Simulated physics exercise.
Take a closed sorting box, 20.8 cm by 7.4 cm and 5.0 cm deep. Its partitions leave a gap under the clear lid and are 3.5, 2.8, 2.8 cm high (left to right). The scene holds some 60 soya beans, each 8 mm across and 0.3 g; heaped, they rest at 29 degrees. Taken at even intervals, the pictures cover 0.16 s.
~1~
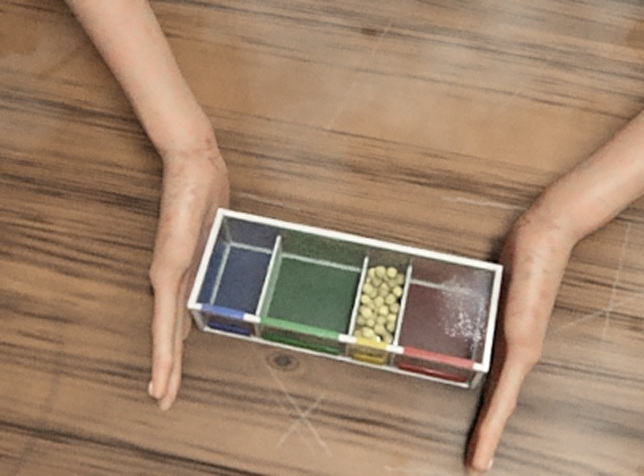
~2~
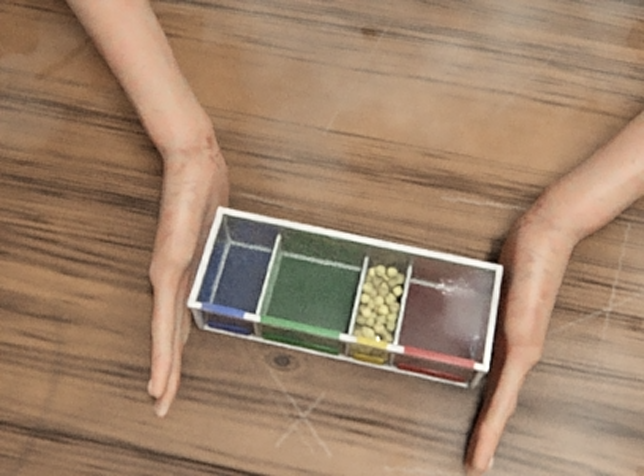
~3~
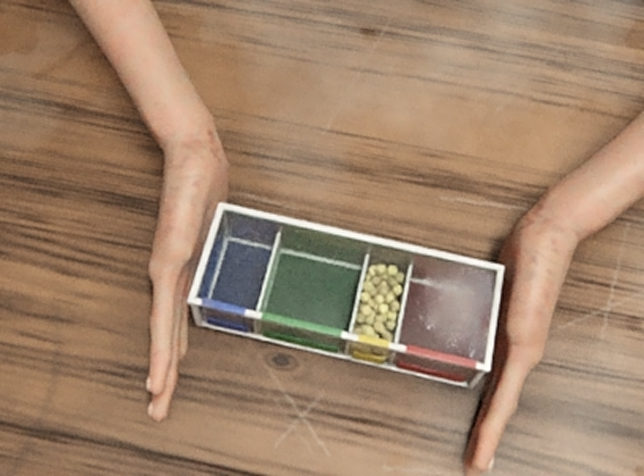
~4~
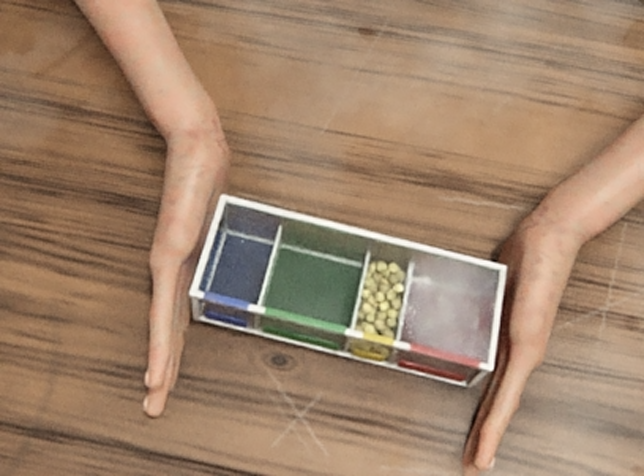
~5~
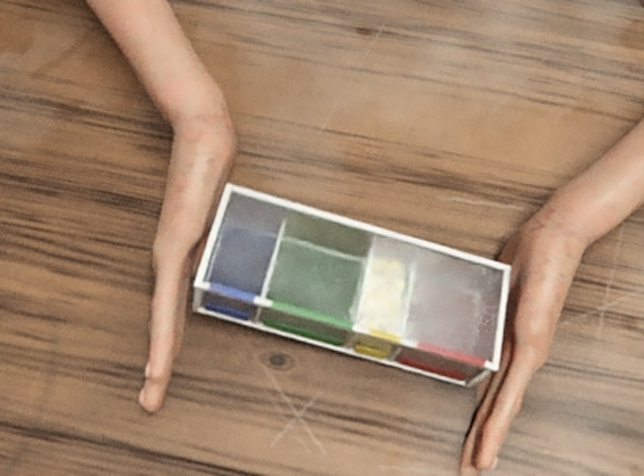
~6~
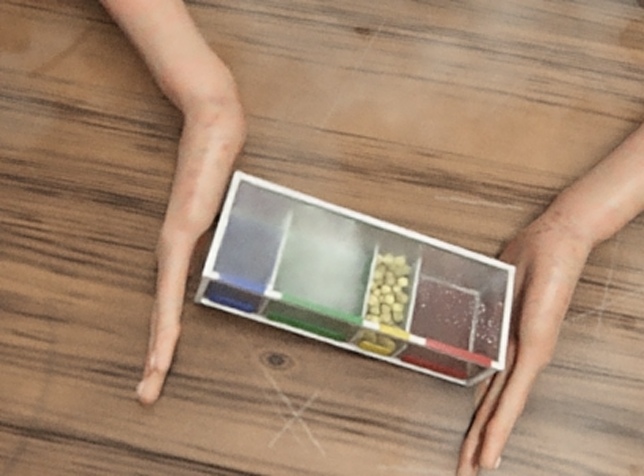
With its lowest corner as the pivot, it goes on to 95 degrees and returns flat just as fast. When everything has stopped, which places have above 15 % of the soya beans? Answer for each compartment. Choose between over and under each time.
Red compartment: Over. Blue compartment: Under. Green compartment: Under. Yellow compartment: Over.
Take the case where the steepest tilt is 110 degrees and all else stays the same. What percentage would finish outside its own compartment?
It would come to about 100 per cent.
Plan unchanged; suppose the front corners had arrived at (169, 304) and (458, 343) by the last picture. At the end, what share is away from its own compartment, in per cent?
Estimate: Near 90 %.
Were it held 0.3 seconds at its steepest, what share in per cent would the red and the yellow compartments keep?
In that case red 85; yellow 15.
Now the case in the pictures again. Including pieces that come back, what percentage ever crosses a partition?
I'd put it at some 70 percent of the pieces.
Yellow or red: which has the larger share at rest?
Fuller: Red.
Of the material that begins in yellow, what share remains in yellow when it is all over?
Share retained: Approx. 30 %.
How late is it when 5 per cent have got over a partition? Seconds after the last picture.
That happens at about 0.55 s on the clock.
Then, 0.55 s after the last picture, tilt 95 degrees; red 10 %, yellow 90 %.
Then, 0.93 s after the last picture, tilt 41 degrees; red 70 %, yellow 30 %.
Then, 1.39 s after the last picture, tilt 0 degrees; red 70 %, yellow 30 %.
In the end, red 70 %, blue 0 %, green 0 %, yellow 30 %.
